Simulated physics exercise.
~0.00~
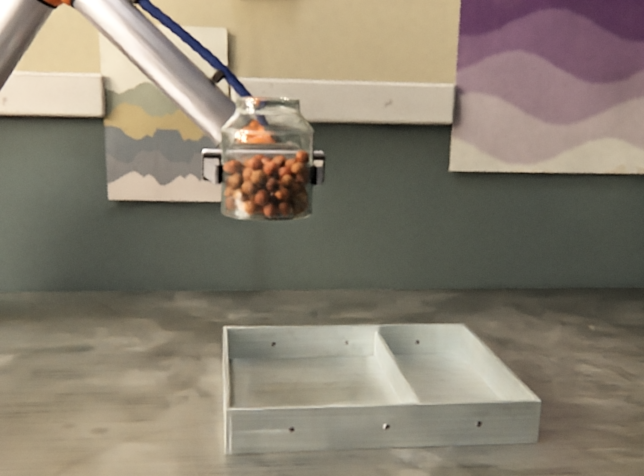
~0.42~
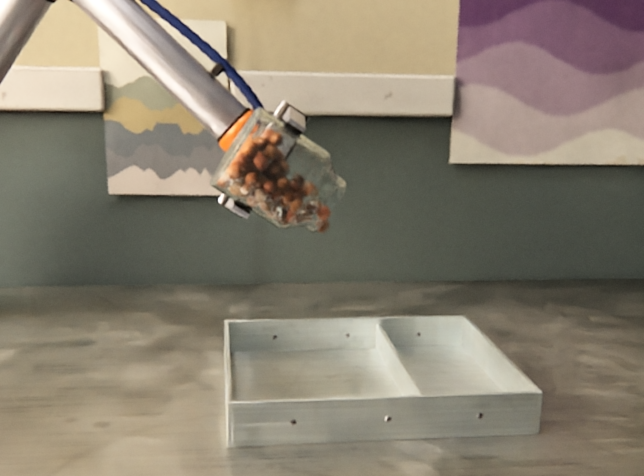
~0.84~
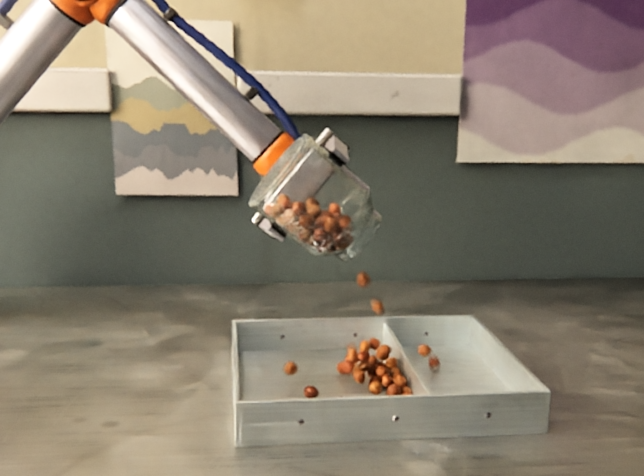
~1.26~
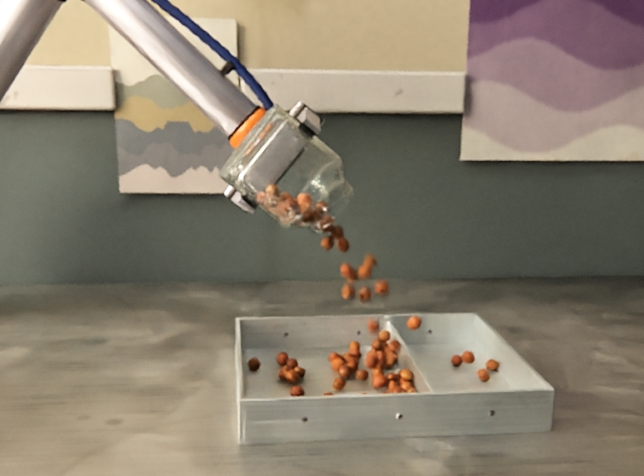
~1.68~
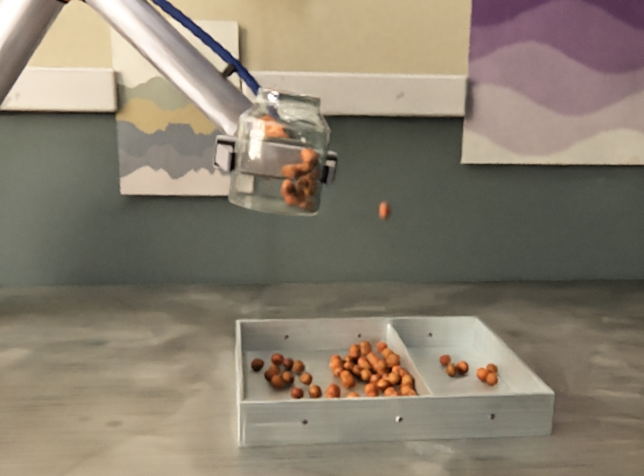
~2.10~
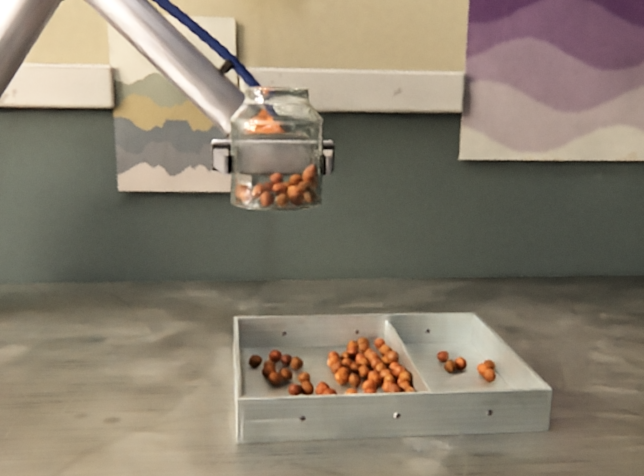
A silver robot arm with orange joints and a blue cable holds a clear glass jar of reddish-brown hazelnuts above a grey tabletop, seen from the front. Below it sits a pale tray split by a cross wall, with a dark green wall and wavy-patterned artworks behind. The arm tips the jar steeply down to the right, and nuts begin tumbling into the tray. More pour out in a stream, scattering on both sides of the divider. The jar swings back upright, still holding some nuts, while most lie heaped in the left compartment and a few in the right.
